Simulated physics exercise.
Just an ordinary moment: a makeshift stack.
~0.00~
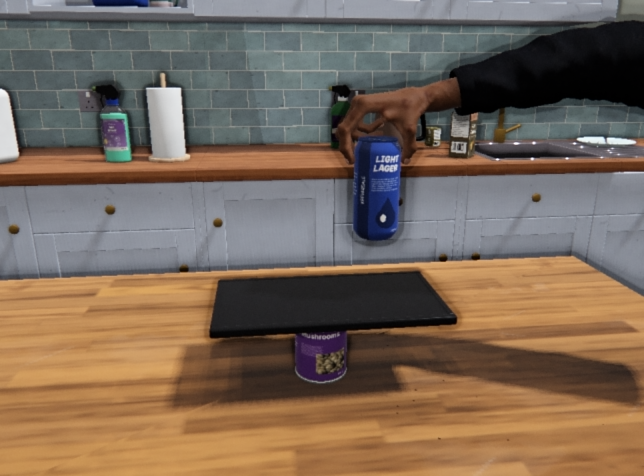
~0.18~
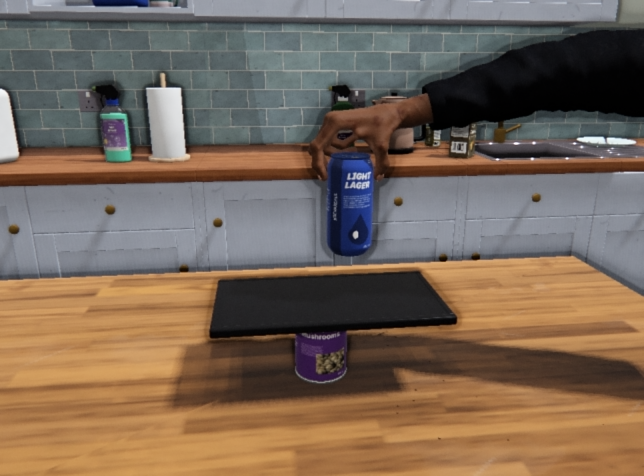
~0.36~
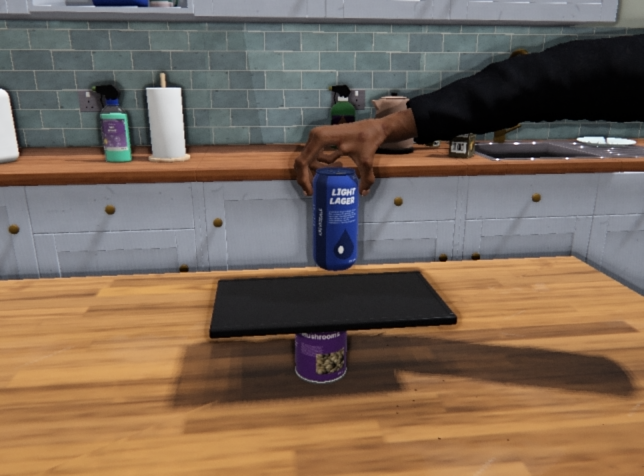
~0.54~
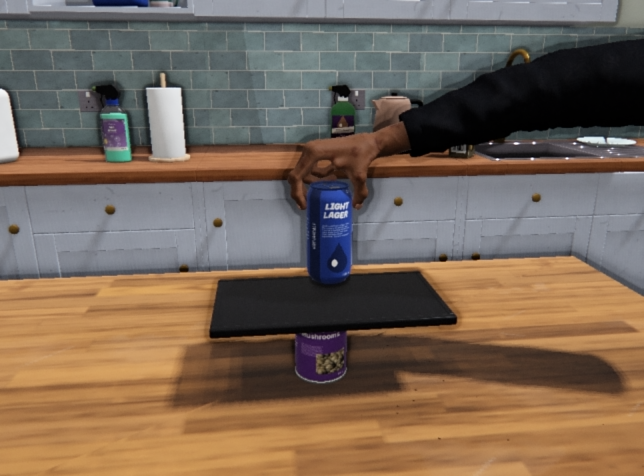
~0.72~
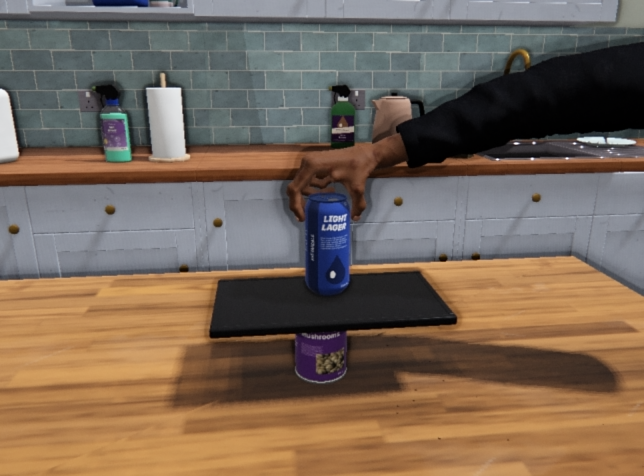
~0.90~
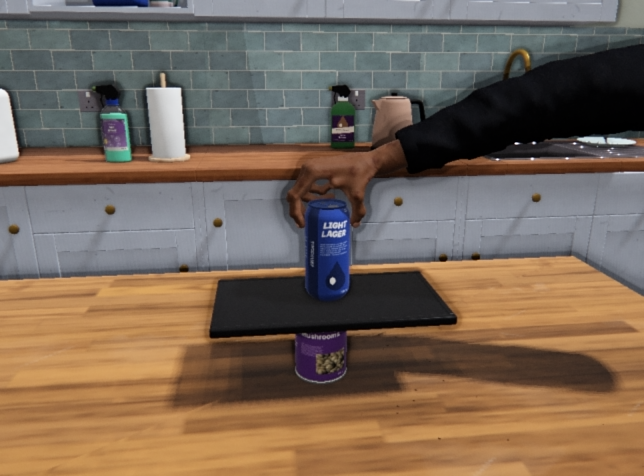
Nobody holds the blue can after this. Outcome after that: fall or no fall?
No fall.
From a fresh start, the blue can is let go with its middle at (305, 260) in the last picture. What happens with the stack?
Outcome: Stable.
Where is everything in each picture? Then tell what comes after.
The first picture shows still above its spot; blue can (376, 189); purple tin (321, 338).
The second picture shows still above its spot; blue can (350, 204); purple tin (321, 338).
The third picture shows still above its spot; blue can (335, 219); purple tin (321, 338).
The fourth picture shows still above its spot; blue can (329, 233); purple tin (321, 338).
The fifth picture shows still above its spot; blue can (327, 244); purple tin (321, 338).
The sixth picture shows set down, still held; blue can (327, 250); purple tin (321, 338).
Around 1.50 s, nothing moves.
Around 2.20 s, blue can resting near (327, 251).
Finally (3.5 s), all 3 still in place. Final places as the last picture's camera would see them, blue can near (327, 251). The stack holds.
